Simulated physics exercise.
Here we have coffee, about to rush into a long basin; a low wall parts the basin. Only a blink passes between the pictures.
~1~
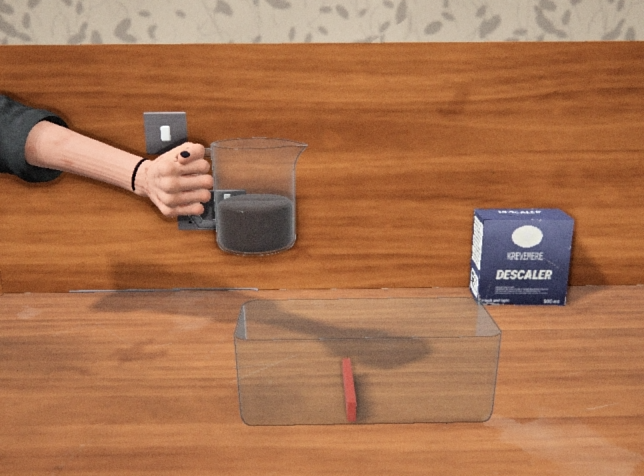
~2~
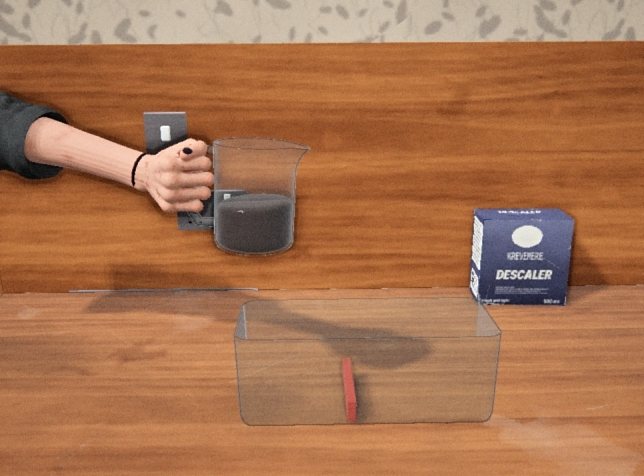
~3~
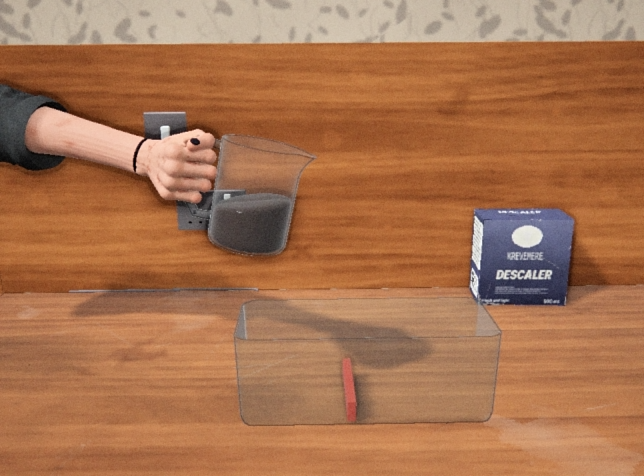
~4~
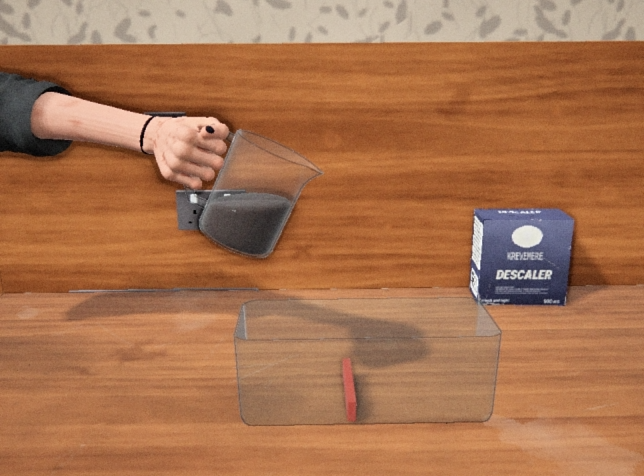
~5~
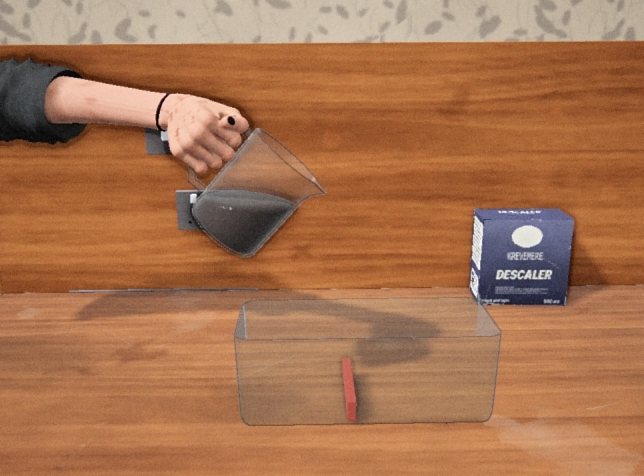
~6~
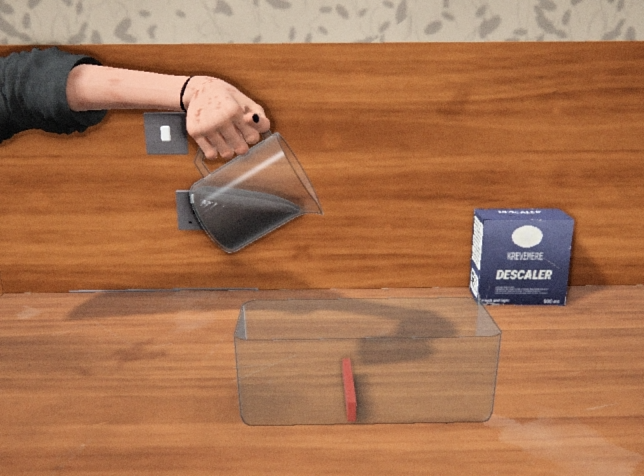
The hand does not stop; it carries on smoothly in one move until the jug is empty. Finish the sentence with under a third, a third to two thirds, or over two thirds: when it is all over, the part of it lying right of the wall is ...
... over two thirds.
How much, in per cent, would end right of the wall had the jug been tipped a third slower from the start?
About 90 %.
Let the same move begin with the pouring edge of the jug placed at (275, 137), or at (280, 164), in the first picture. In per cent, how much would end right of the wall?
25 % and 20 %.
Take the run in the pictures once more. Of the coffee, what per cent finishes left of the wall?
Close to 10 per cent.
A moment on, the jug is tipped on its side and 69 per cent is still to pour, 3 is left of the wall and 0 right of it.
Next, the jug is tipped right over and 28 per cent is still to pour, 2 is left of the wall and 49 right of it.
Then the jug is tipped right over and 10 per cent is still to pour, 5 is left of the wall and 74 right of it.
Later the jug is tipped right over and 3 per cent is still to pour, 7 is left of the wall and 86 right of it.
At rest 11 per cent lies left of the wall, 88 right of it and 2 outside.
